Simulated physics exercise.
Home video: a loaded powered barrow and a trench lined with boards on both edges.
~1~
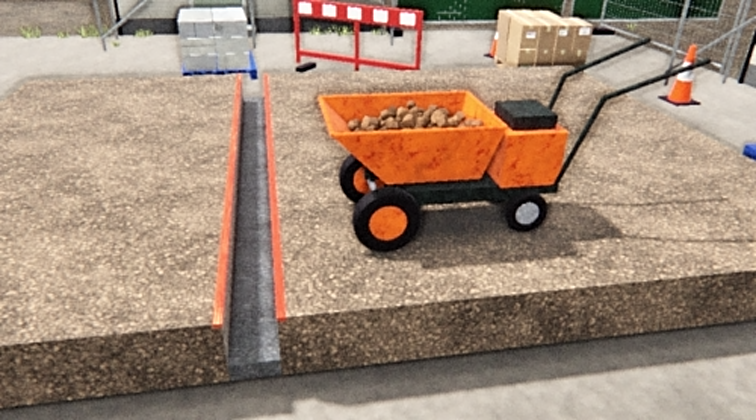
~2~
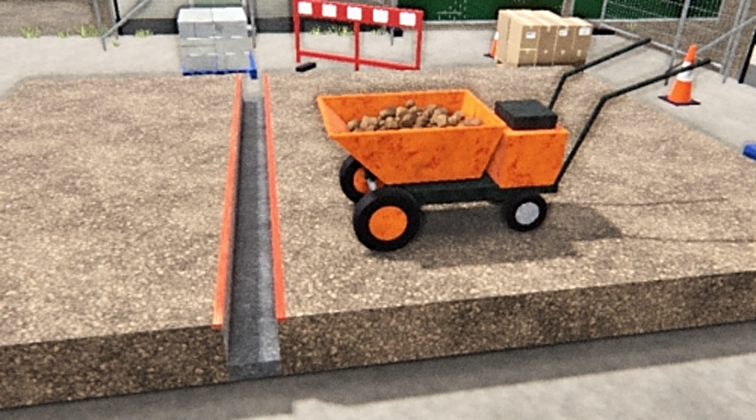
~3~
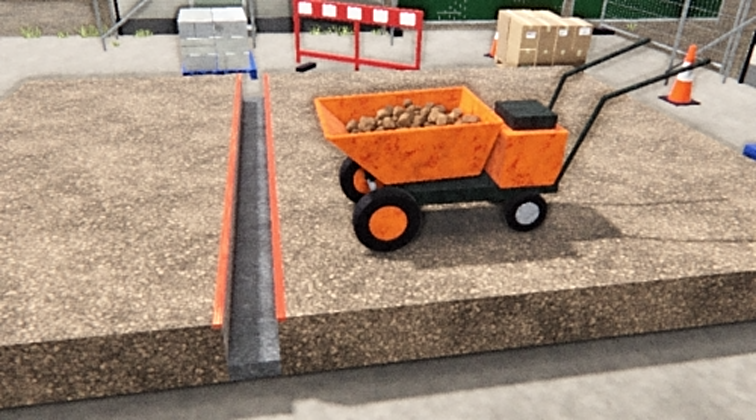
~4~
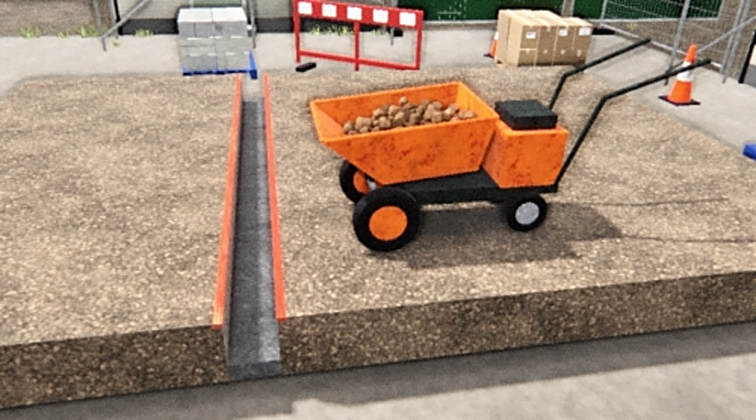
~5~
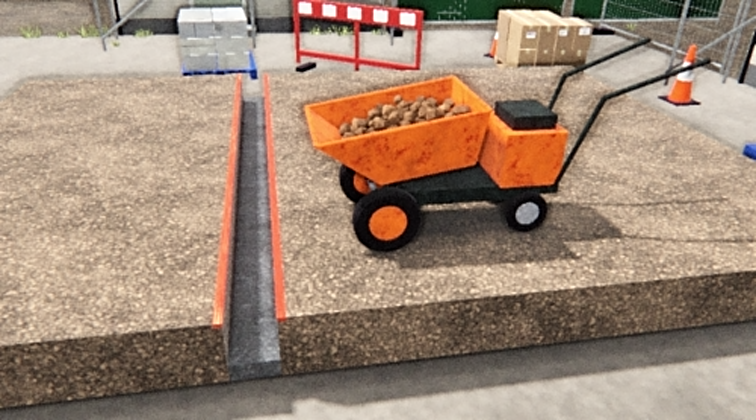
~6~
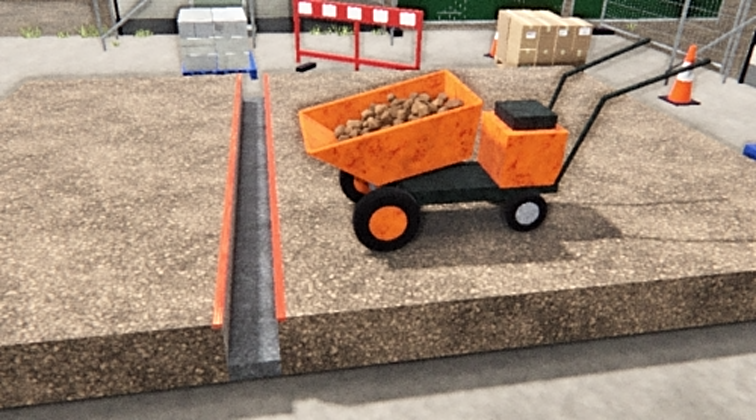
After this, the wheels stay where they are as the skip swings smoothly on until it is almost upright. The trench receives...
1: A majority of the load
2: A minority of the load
1.
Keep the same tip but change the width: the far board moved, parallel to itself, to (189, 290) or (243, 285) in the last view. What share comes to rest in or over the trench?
The share would be 100 % first and 40 % second.
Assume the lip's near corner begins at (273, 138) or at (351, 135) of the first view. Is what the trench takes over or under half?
So the first stop would give short of the halfway mark, while the second would give past the halfway mark.
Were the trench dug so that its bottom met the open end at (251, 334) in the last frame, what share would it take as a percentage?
About 60 per cent.
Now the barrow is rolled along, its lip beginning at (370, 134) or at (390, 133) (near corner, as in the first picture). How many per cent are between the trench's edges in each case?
The shares come out close to 60 and 50 per cent, in that order.
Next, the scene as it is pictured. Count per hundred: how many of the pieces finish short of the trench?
0 percent.
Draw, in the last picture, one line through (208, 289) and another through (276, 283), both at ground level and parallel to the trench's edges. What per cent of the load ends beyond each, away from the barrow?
In turn 10 and 100 in a hundred.
Soon after the last picture, skip tipped steeply; all in the skip.
A little later, skip tipped steeply; most in the skip; a stray few short of the trench; a small part in or heaped over the trench; a stray few falling.
Later still, skip tipped right over; a small part in the skip; a stray few short of the trench; most in or heaped over the trench; a small part beyond it.
By the end, skip tipped right over; a small part in the skip; a stray few short of the trench; most in or heaped over the trench; a small part beyond it.
